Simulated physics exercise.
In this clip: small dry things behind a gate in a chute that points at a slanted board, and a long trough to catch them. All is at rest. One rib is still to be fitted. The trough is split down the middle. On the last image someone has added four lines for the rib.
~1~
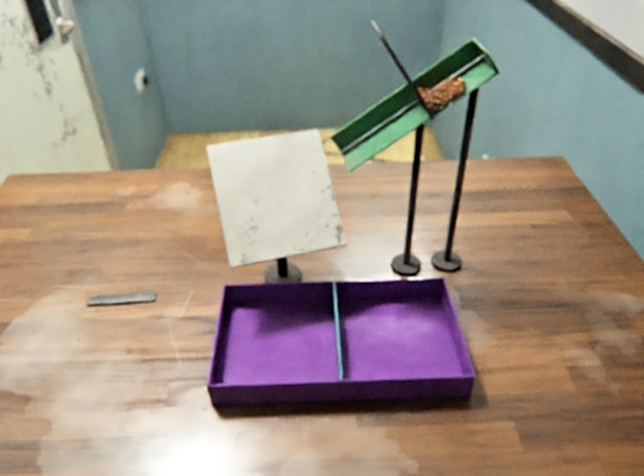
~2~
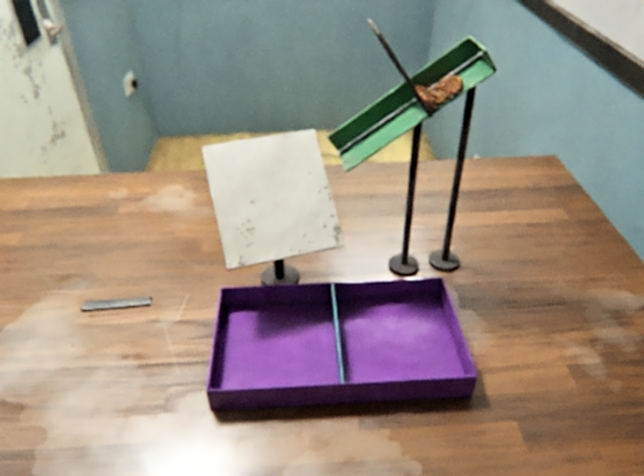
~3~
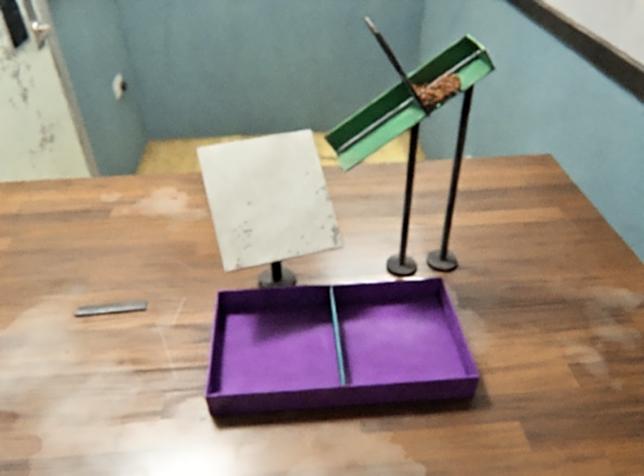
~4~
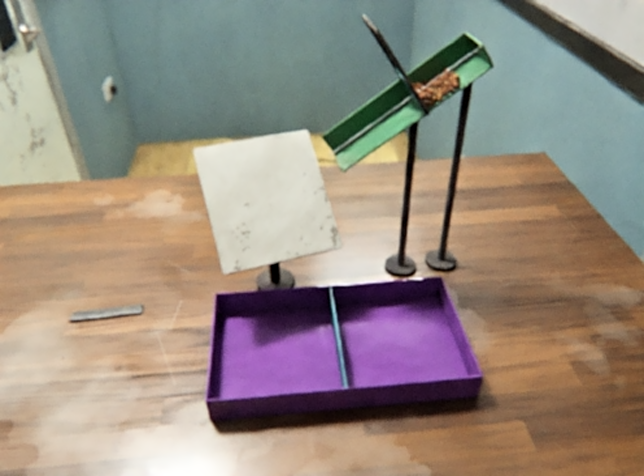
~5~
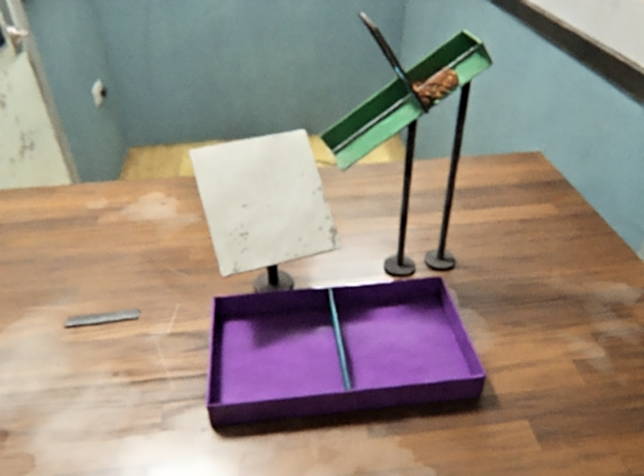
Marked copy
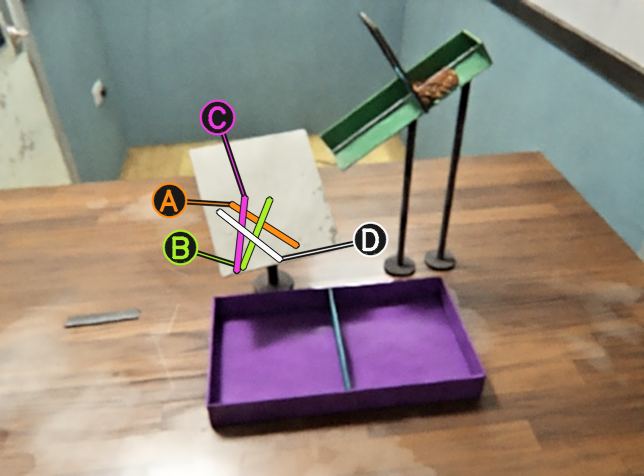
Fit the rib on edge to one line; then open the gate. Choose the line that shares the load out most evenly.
It is A.
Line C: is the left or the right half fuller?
Left.
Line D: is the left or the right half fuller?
The left half.
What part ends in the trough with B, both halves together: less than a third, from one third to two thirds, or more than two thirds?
Line B gives more than two thirds.
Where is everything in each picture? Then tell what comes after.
The first frame shows load behind the gate (438, 98), cereal balls; lip of the chute (345, 163), sloping gently.
The second frame shows middle of the board (273, 196), tilted fairly steeply; middle of its low edge (288, 257); of its high edge (259, 138).
The third frame shows front corners of the trough (206, 396) and (479, 376); front end of its middle wall (344, 386); gate still shut (406, 81).
The fourth frame shows middle of the load (432, 94); lip (339, 163).
The fifth frame shows middle of the load (431, 92); lip (337, 162).
On the marked copy, line A from (232, 204) to (296, 245); line B from (269, 200) to (242, 267); line C from (244, 198) to (236, 270); line D from (219, 212) to (279, 259).
If A is chosen, of what is caught, roughly half in the left half, roughly half in the right.
If B is chosen, of what is caught, every piece in the left half, not one piece in the right.
If C is chosen, of what is caught, every piece in the left half, not one piece in the right.
If D is chosen, of what is caught, every piece in the left half, not one piece in the right.
